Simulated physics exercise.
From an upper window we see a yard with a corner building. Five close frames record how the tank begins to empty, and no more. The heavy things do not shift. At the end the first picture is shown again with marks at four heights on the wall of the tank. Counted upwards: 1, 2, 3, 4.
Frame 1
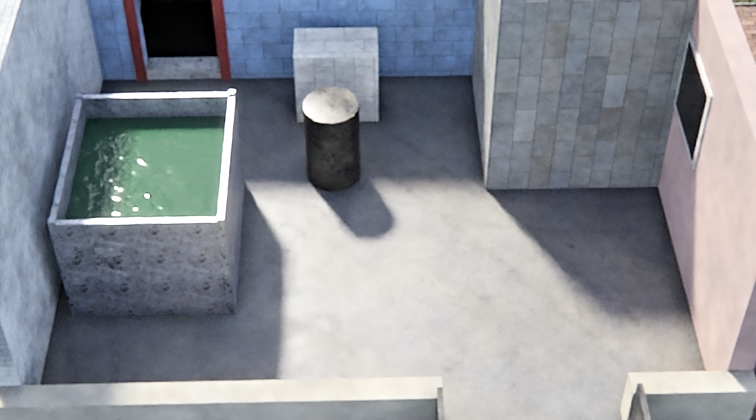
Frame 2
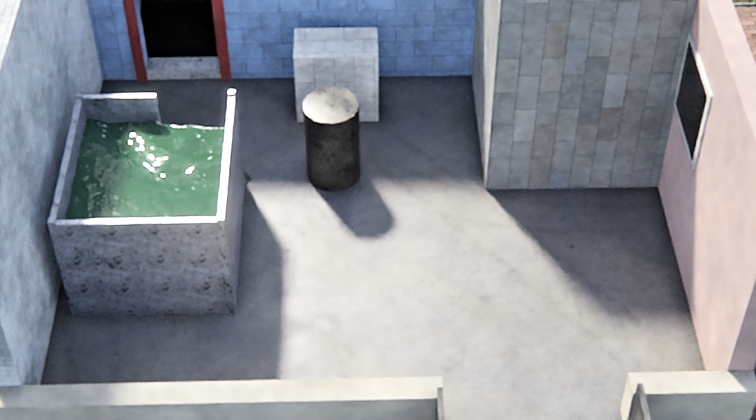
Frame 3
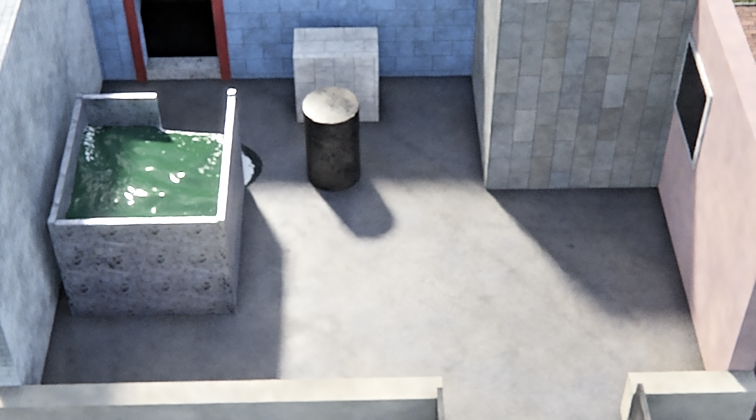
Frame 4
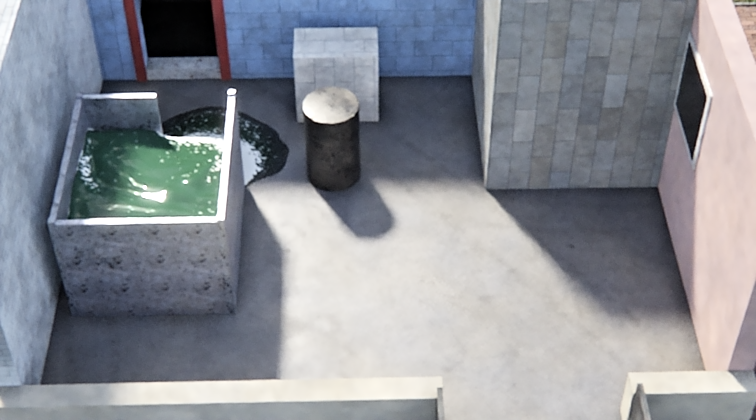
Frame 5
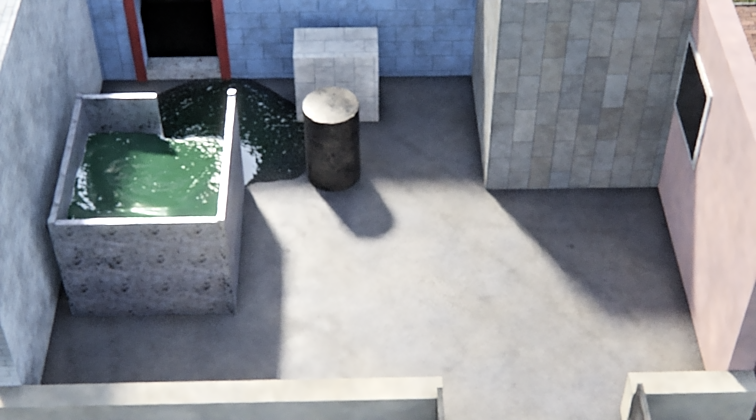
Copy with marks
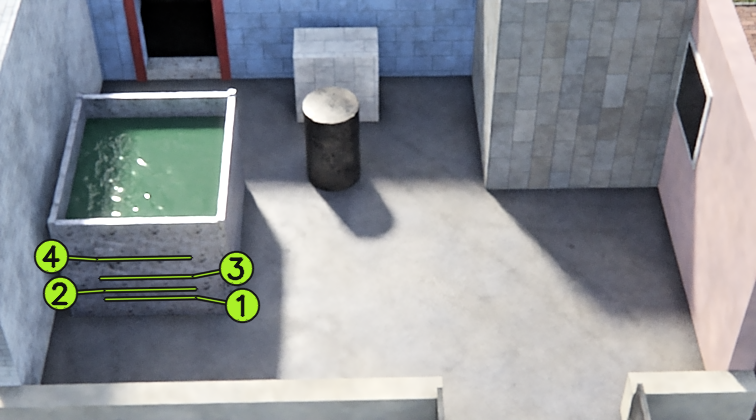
Green water pours through a gap in the tank's back wall and spreads across the yard.
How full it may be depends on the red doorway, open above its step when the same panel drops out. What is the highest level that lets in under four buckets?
Line 2.
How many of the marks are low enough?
Two of the four.
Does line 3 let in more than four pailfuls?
Yes.
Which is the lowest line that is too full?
Here it is line 3.
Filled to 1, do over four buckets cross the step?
No.
On the marked copy, 1 at (151, 298); 2 at (149, 289); 3 at (147, 277); 4 at (143, 258); from the bottom up 1, 2, 3, 4.
Choosing 1, nothing gets over.
Choosing 2, a bucket or two gets in.
Choosing 3, about 9 bucketfuls get in.
Choosing 4, dozens of bucketfuls pour in.
